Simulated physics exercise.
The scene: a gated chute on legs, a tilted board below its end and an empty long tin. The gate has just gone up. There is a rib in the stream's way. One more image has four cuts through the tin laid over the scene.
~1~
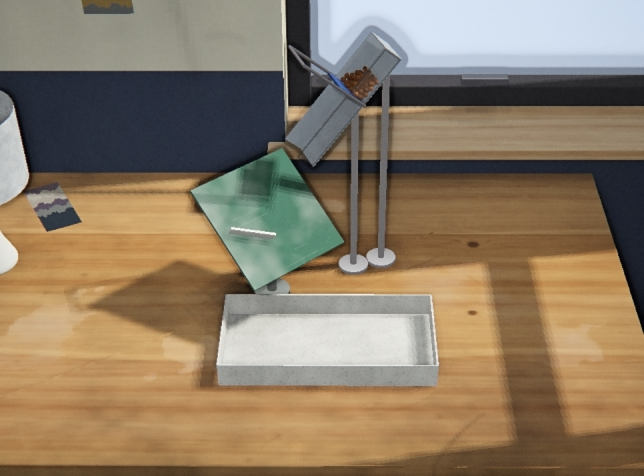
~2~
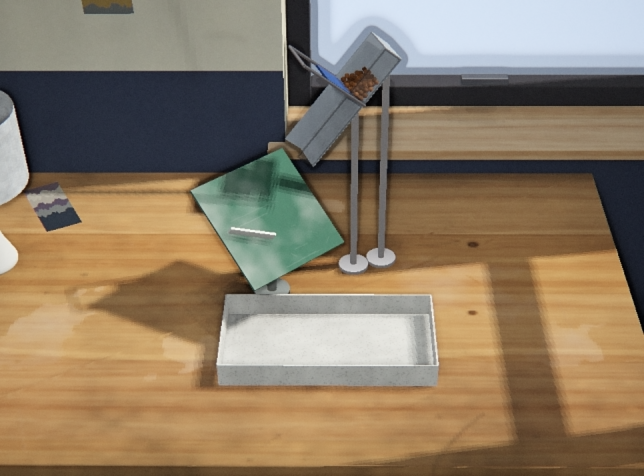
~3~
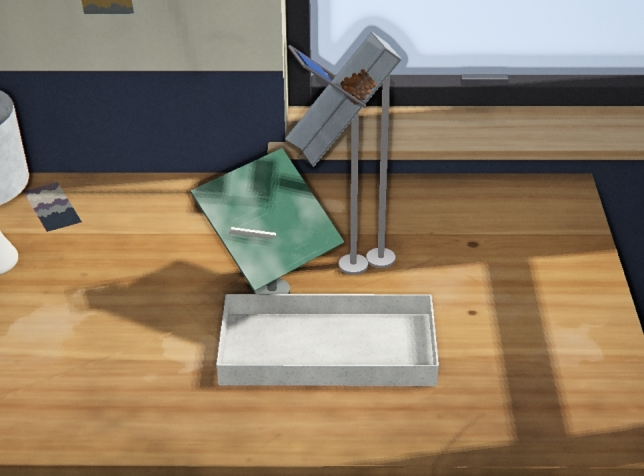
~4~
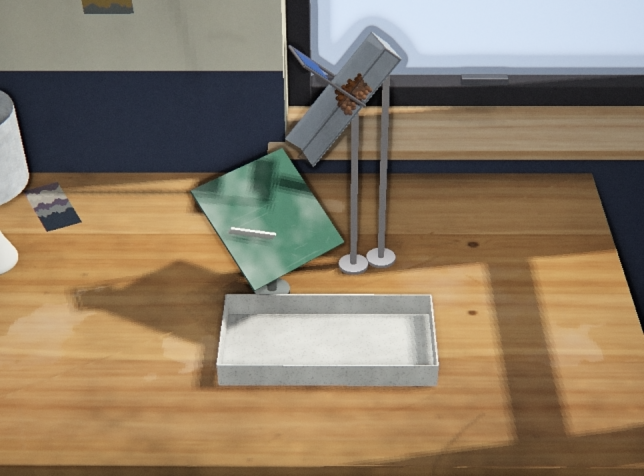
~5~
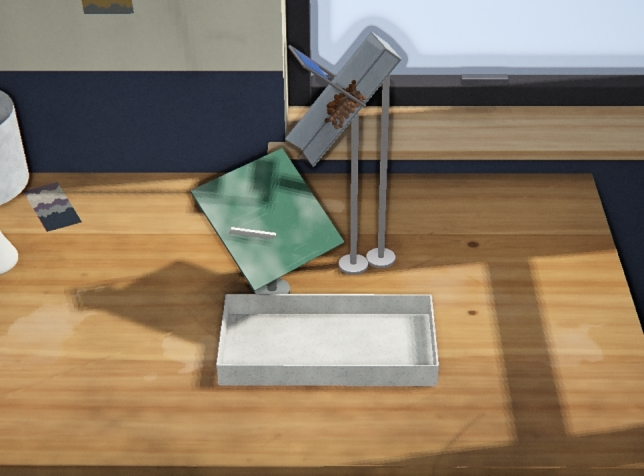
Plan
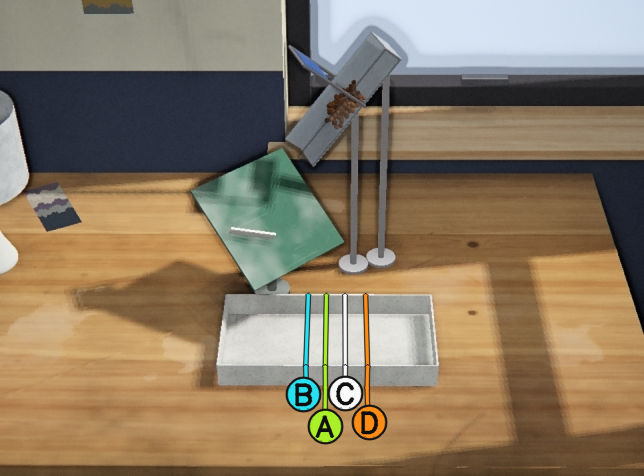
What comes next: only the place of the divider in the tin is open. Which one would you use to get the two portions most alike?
I would pick line A.
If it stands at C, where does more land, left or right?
Left.
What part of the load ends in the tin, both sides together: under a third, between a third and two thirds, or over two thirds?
Over two thirds.
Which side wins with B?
More lands on the right.
On the marked copy, line A crosses the front rim at (325, 365); line B crosses the front rim at (305, 365); line C crosses the front rim at (345, 365); line D crosses the front rim at (367, 365).
For line A, of what is caught, about half on the left of the divider, about half on the right.
For line B, of what is caught, about a quarter on the left of the divider, most on the right.
For line C, of what is caught, nearly all on the left of the divider, a small part on the right.
For line D, of what is caught, all on the left of the divider, none on the right.
